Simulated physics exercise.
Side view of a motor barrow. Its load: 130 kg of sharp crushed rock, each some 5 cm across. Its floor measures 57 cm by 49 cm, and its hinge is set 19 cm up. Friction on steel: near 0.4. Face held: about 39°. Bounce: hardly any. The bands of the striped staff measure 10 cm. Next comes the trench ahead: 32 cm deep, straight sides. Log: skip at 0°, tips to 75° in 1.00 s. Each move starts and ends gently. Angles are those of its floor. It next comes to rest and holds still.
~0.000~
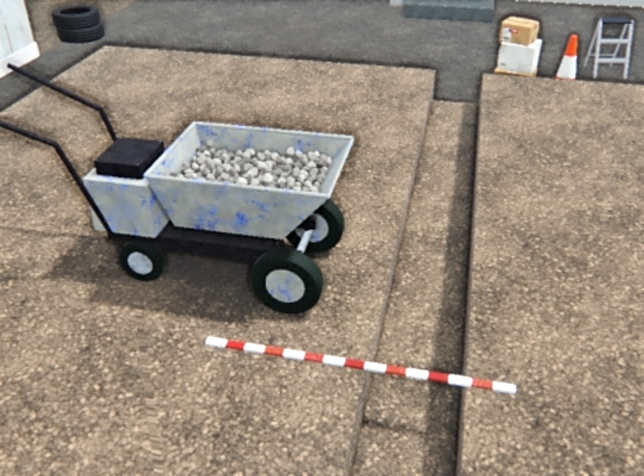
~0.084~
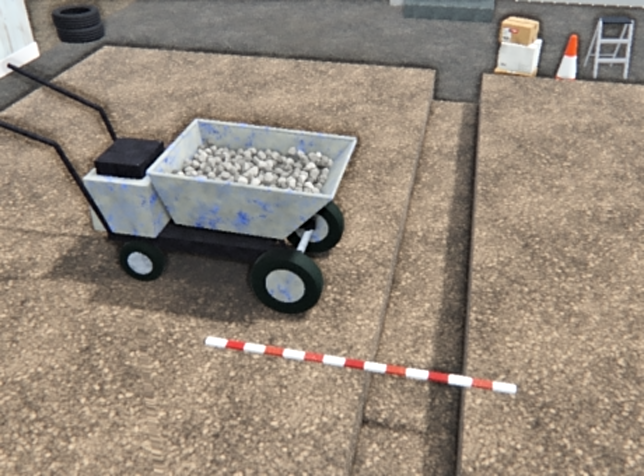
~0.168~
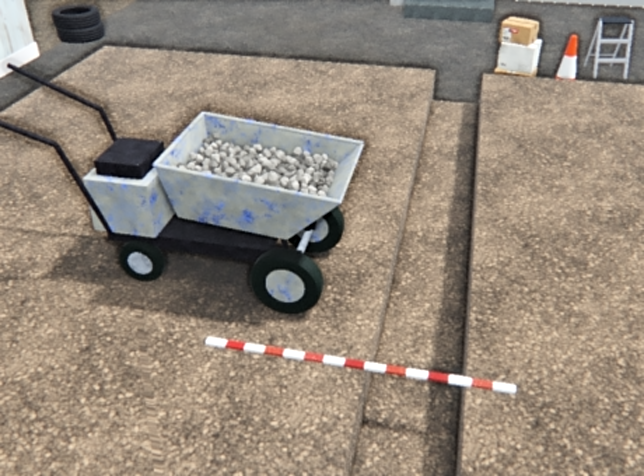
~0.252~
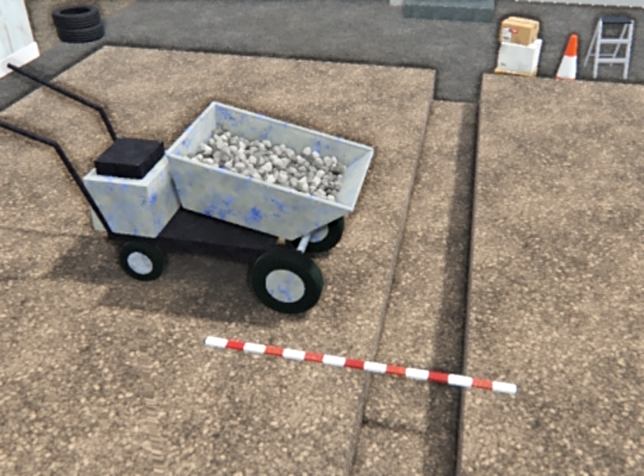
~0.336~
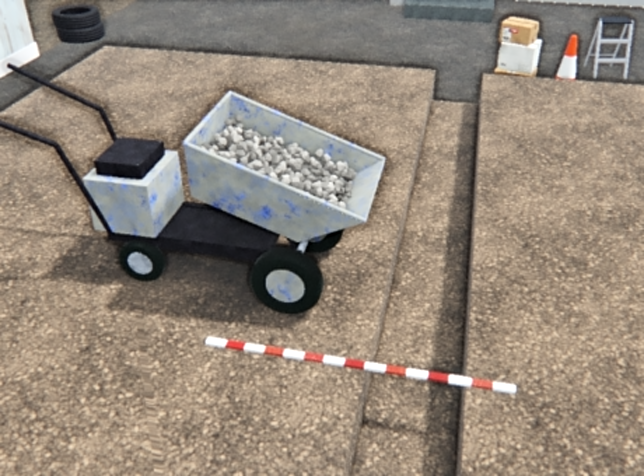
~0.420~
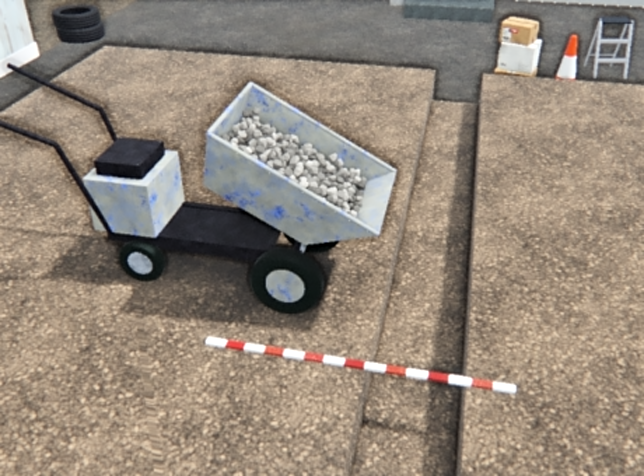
The barrow's skip, loaded with grey stones, tilts steadily down toward the right.
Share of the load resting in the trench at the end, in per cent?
98 per cent.
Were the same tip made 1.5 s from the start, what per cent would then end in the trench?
Around 100 per cent would end in the trench.
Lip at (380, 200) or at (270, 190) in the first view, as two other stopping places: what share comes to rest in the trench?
Some 55 and some 70 per cent, in that order.
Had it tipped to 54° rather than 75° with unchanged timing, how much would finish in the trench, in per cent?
Roughly 10% would end there.
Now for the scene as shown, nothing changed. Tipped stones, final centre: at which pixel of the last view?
The tipped stones centre close to (433, 331).
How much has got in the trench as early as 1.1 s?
Approx. 35 % of the load.
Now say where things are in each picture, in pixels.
The skip is at 0°, its lip at (328, 197); the top of the load is at (277, 161), in the first frame.
The skip is at 1°, its lip at (331, 198); the top of the load is at (277, 161); the stones move at 0.2 m/s on average, in the second frame.
The skip is at 6°, its lip at (340, 202); the top of the load is at (220, 150); the stones move at 0.5 m/s on average, in the third frame.
The skip is at 12°, its lip at (352, 210); the top of the load is at (221, 142); the stones move at 0.8 m/s on average, in the fourth frame.
The skip is at 20°, its lip at (365, 221); the top of the load is at (234, 131); the stones move at 0.9 m/s on average, in the fifth frame.
Lip at (378, 234), floor tilted 29°, highest stones at (250, 122); the stones move at 1.0 m/s on average, in the sixth frame.
After 0.8 s the floor is at 63°; 100 % in the skip; the foremost stones are at (403, 265).
After 1.1 s the floor is at 75°; 65 % in the skip, 35 % in the trench; the foremost stones are at (475, 306).
After 1.5 s the floor is at 75°; 25 % in the skip, 73 % in the trench, 2 % past the trench; the foremost stones are at (520, 311).
After 3.4 s the floor is at 75°; 0 % in the skip, 98 % in the trench, 2 % past the trench; the foremost stones are at (525, 305).
